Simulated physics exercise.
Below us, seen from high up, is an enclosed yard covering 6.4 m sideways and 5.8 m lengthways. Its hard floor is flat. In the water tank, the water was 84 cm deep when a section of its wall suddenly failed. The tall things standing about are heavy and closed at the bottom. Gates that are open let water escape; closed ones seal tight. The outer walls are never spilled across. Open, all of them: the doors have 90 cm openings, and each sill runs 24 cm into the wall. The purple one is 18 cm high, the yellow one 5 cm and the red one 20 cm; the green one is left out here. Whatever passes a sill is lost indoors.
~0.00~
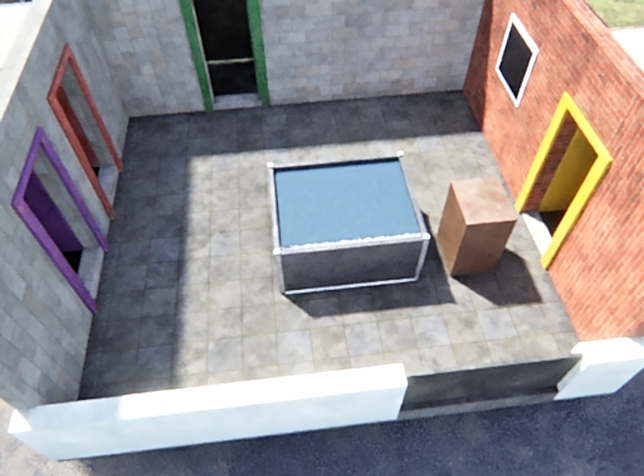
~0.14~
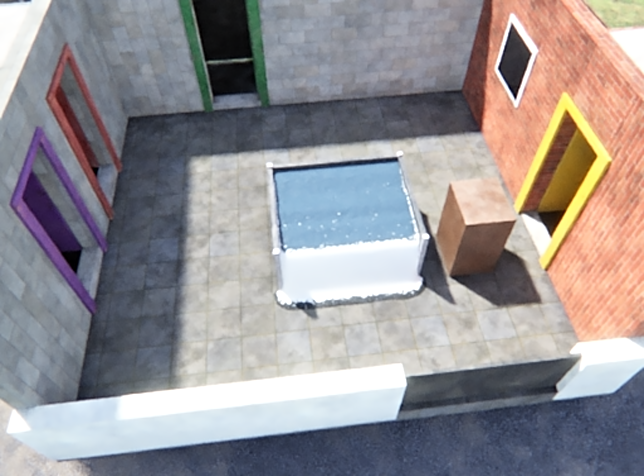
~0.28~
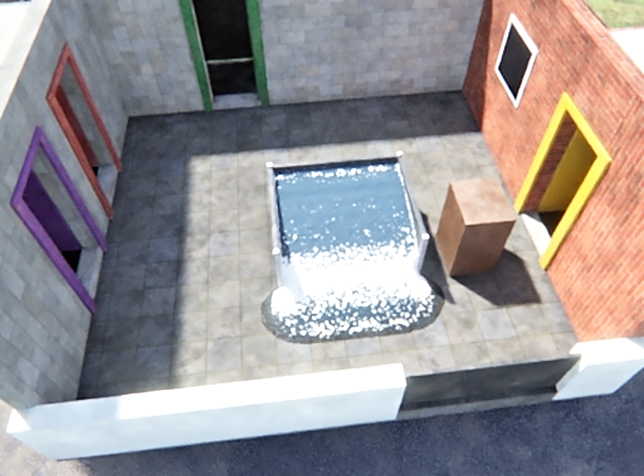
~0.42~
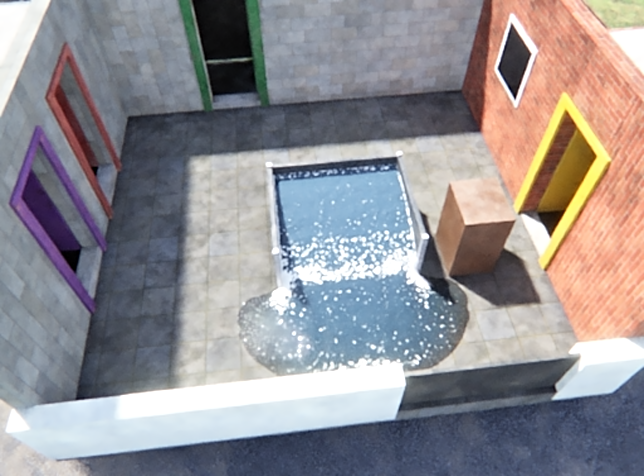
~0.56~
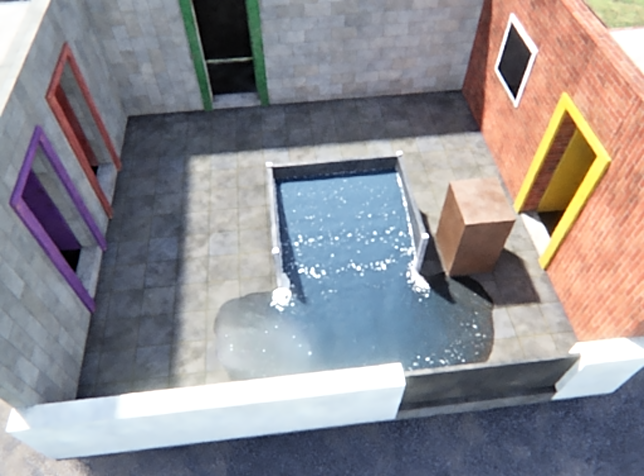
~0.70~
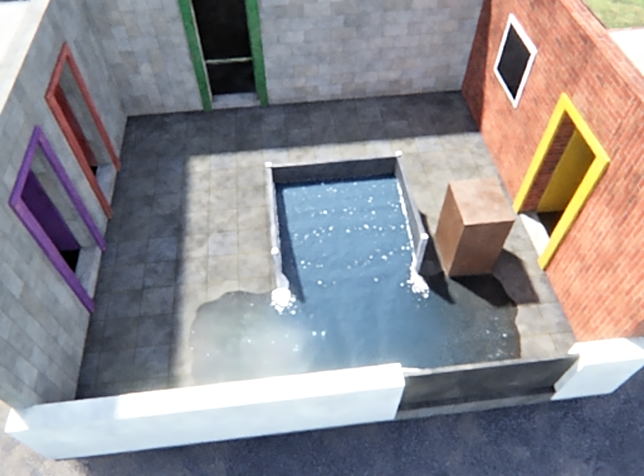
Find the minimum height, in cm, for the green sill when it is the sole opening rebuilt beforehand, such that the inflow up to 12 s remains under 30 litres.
The minimum height is about 6 cm.
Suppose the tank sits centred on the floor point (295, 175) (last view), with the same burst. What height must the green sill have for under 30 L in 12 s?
With that change, some 7.5 centimetres.
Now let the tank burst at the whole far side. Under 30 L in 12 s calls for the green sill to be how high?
Some 21 centimetres.
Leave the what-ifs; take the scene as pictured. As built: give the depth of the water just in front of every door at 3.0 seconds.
In cm: Purple 15, yellow 12, green 0, red 4.
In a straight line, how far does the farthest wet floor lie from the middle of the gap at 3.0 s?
Front distance: Approx. 4.6 m.
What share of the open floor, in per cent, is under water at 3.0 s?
50 %.
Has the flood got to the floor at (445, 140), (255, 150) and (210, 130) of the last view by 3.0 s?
1: Awash; 2: Unwetted; 3: Unwetted.
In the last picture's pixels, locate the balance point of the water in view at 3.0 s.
Approximately (334, 306).
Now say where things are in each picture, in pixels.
The first frame shows still water, 84 cm deep, in the water tank at (343, 204); the green door at (230, 61) is dry.
In the second frame, water pours out at (350, 272) and has run 0.3 m, to (287, 305); about 6 cm deep outside, 84 cm at the back.
In the third frame, water pours out at (349, 273) and has run 0.8 m, to (308, 338); about 12 cm deep outside, 76 cm at the back.
In the fourth frame, the front is at a hidden place, 1.4 m from the gap at (349, 274); 3.3 m2 of floor is wet, 72 cm left at the back.
In the fifth frame, the front is at a hidden place, 1.7 m from the gap at (349, 274); 5.0 m2 of floor is wet, 69 cm left at the back.
In the sixth frame, water pours out at (348, 275) and has run 1.9 m, to a hidden place; about 10 cm deep outside, 61 cm at the back; the green door at (229, 60), 4.4 m from the gap, is still 4.3 m from the nearest water.
After 1.4 s water covers 20 % of the floor, deepest (51 cm) near (358, 396); it has not reached the green door.
After 3.0 s water covers 50 % of the floor, deepest (28 cm) near (70, 429); it has not reached the green door.
After 12.0 s water covers 100 % of the floor, deepest (10 cm) near (503, 192); 7 cm at the green door, 0 litres in over its 13 cm sill.
At the green door as built, the water arrived by 4.3 s and peaked near 11 cm at 5.2 s.
Run again over the same 12 s with other heights there, 41 litres in over 5.5 cm, 13 litres over 7.5 cm. The limit of 30 litres is kept from about 6 cm up.
